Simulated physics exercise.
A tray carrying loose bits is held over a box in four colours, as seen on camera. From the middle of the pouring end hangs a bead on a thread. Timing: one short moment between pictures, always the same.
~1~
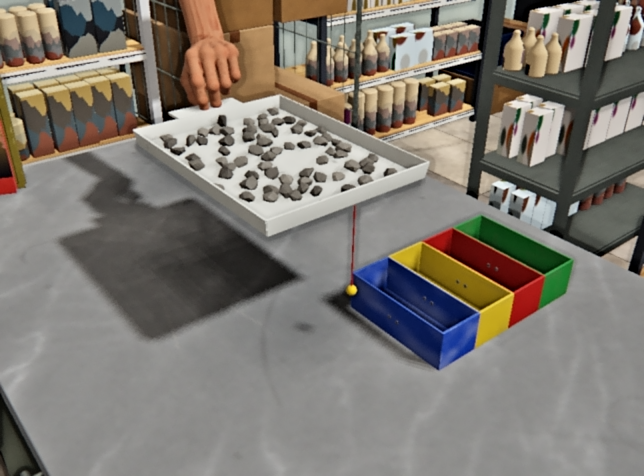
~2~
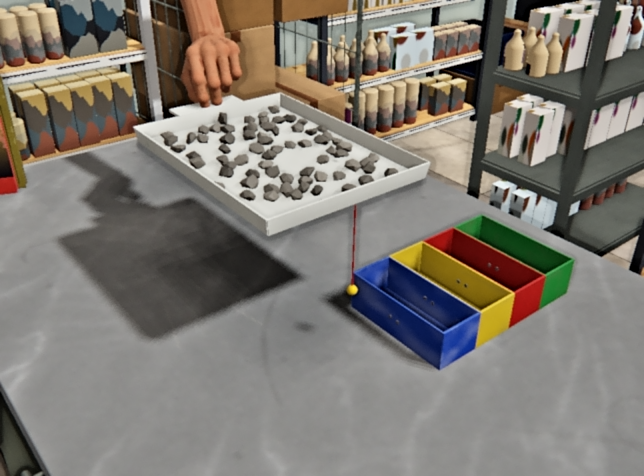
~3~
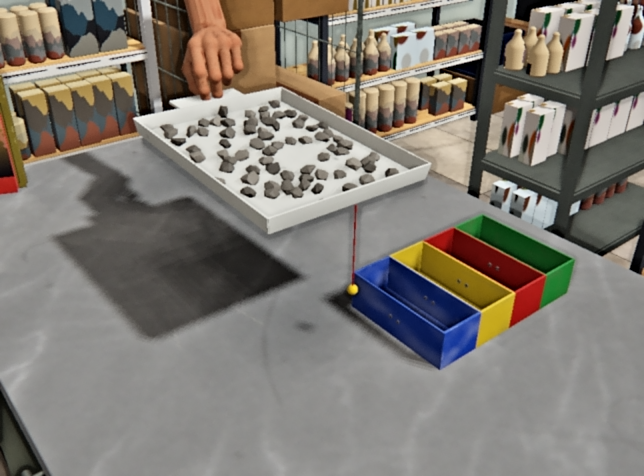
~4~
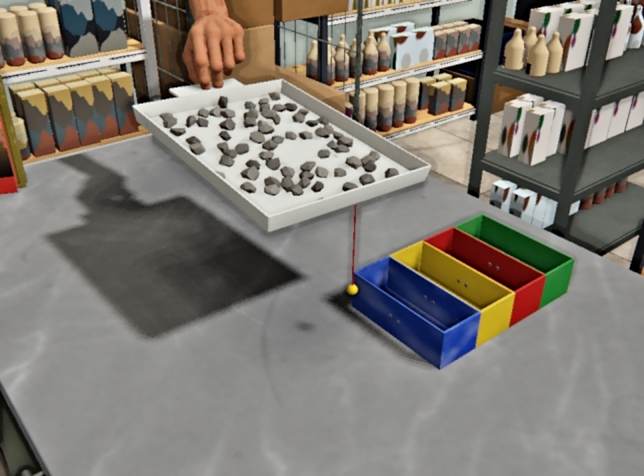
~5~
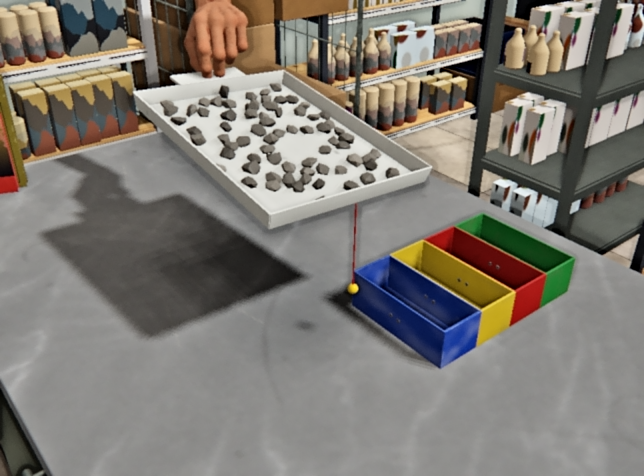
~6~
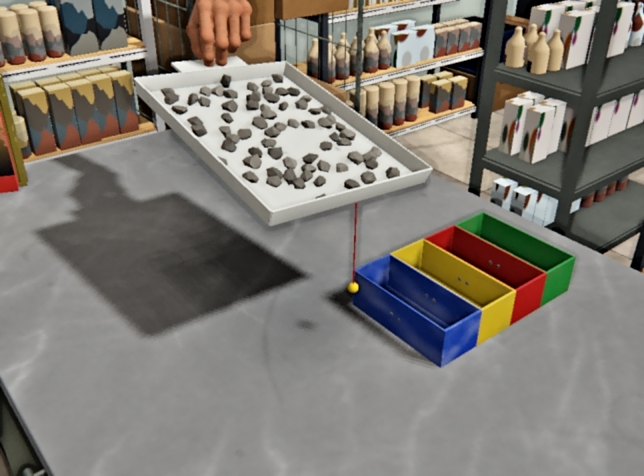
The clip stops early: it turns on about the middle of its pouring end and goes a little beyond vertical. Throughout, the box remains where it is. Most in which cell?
Blue cell.
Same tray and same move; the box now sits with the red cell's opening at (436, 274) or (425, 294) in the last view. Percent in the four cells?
First case: Some 100 %; second case: Some 100 %.
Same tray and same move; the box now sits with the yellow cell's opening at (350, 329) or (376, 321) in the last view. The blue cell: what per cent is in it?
0 and 0 in a hundred.
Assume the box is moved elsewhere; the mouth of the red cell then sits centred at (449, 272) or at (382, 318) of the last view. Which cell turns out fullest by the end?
Yellow, then that green cell.
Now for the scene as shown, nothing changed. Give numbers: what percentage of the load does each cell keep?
The blue cell holds about 60 %, the yellow cell about 20 %, the red cell about 0 % and the green cell about 0 %.
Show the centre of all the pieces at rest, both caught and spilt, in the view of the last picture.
I'd put the middle somewhere around (420, 318).
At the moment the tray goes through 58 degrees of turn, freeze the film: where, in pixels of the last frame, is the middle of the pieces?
Look around (383, 165) in the last picture.
Shortly afterwards, tray tipped steeply; all but a few on the tray; only a few falling or outside the box.
Next, tray tipped right over; near a third on the tray; near a third in the blue cell; a little in the yellow cell; near a quarter falling or outside the box.
Some moments later, tray tipped past a quarter turn; near two thirds in the blue cell; near a quarter in the yellow cell; only a few in the red cell; a little falling or outside the box.
In the end, tray tipped past a quarter turn; near two thirds in the blue cell; near a quarter in the yellow cell; only a few in the red cell; none at all in the green cell; a little outside the box.
